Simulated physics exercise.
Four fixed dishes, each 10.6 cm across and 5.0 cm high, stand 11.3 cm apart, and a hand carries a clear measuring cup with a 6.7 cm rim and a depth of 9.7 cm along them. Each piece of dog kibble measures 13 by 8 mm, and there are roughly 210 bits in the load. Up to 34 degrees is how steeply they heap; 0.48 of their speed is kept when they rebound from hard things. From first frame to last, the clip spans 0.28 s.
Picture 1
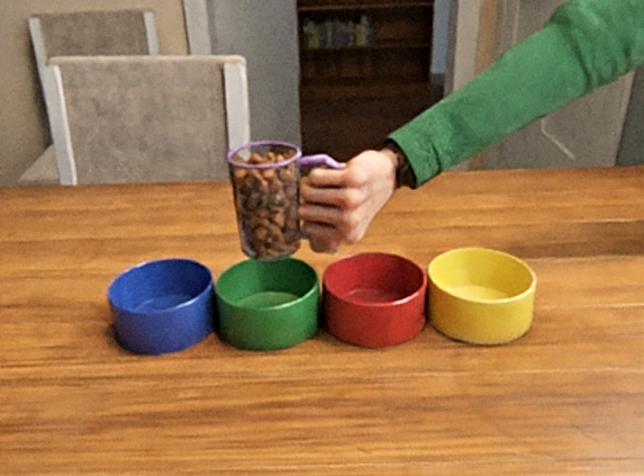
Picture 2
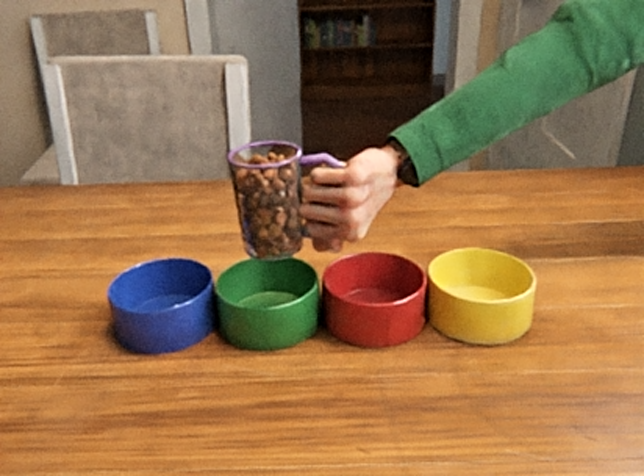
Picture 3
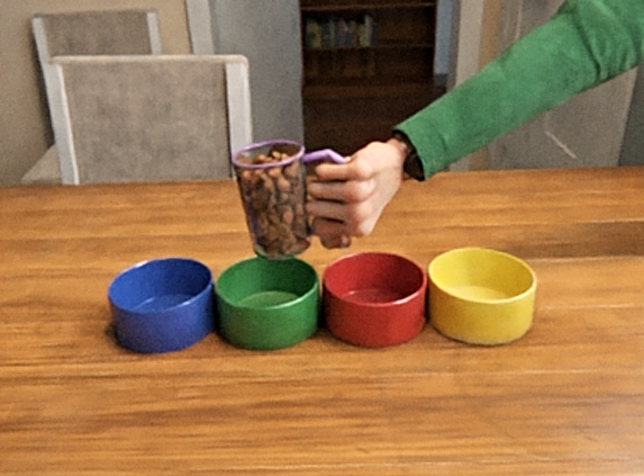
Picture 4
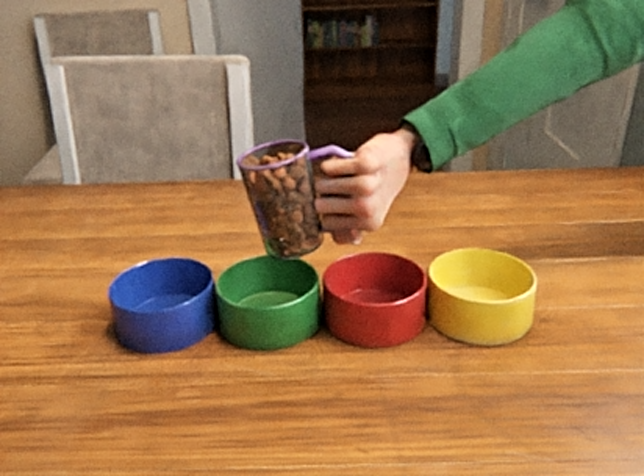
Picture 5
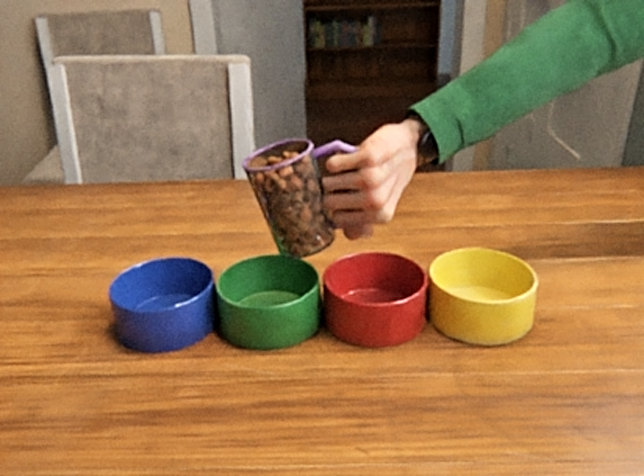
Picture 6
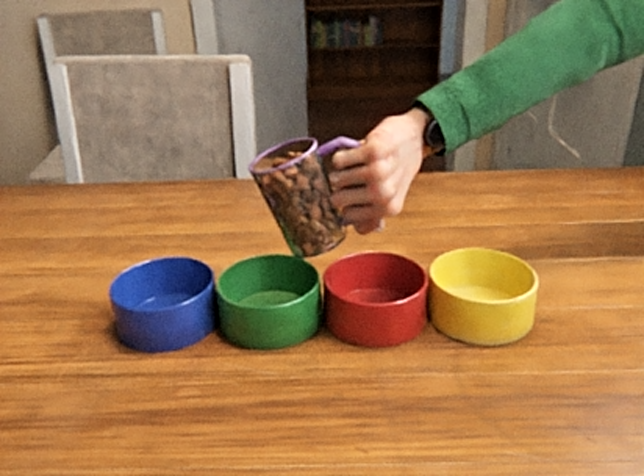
A clear measuring cup of brown kibble, held by a hand in a green sleeve, tilts gradually to the left while shifting slightly right above a row of blue, green, red and yellow dishes on a wooden table.
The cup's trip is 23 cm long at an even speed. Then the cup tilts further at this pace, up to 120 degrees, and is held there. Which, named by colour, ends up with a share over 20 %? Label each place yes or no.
Red: Yes. Blue: No. Green: No. Yellow: Yes. Counter: No.
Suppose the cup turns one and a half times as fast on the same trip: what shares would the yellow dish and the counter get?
Then yellow would get 10 and the counter 0.
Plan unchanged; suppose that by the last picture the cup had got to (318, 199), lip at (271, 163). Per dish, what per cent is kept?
It'd finish with red at 20, blue at 0, green at 0 and yellow at 70.
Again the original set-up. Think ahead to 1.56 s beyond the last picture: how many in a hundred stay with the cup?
About 15 percent.
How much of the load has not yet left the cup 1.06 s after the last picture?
Around 85 in a hundred.
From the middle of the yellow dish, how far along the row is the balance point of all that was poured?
It ends up around 5 cm from that dish's centre, over to the left.
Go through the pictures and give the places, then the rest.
In the first frame, cup at (268, 202), tilt 0 degrees, lip at (228, 156), moved 0.0 cm; middle of the pieces at (267, 209); blue dish at (161, 284); green dish at (267, 280); red dish at (374, 277); yellow dish at (481, 274).
In the second frame, cup at (269, 201), tilt 1 degrees, lip at (229, 156), moved 0.2 cm; middle of the pieces at (269, 209).
In the third frame, cup at (275, 201), tilt 4 degrees, lip at (233, 158), moved 0.8 cm; middle of the pieces at (276, 208).
In the fourth frame, cup at (284, 201), tilt 9 degrees, lip at (238, 161), moved 1.6 cm; middle of the pieces at (285, 208).
In the fifth frame, cup at (293, 200), tilt 14 degrees, lip at (244, 164), moved 2.4 cm; middle of the pieces at (294, 208).
In the sixth frame, cup at (301, 200), tilt 19 degrees, lip at (250, 167), moved 3.3 cm; middle of the pieces at (303, 207); blue dish at (162, 282); green dish at (268, 279); red dish at (375, 277); yellow dish at (483, 274).
Then, 0.64 s after the last picture, tilt 73 degrees; cup holds 100 %.
Then, 1.06 s after the last picture, tilt 108 degrees; cup holds 85 %, red 15 %.
Then, 1.56 s after the last picture, tilt 120 degrees; cup holds 15 %, red 35 %, yellow 40 %.
In the end, red 40 %, blue 0 %, green 0 %, yellow 55 %, counter 10 %.
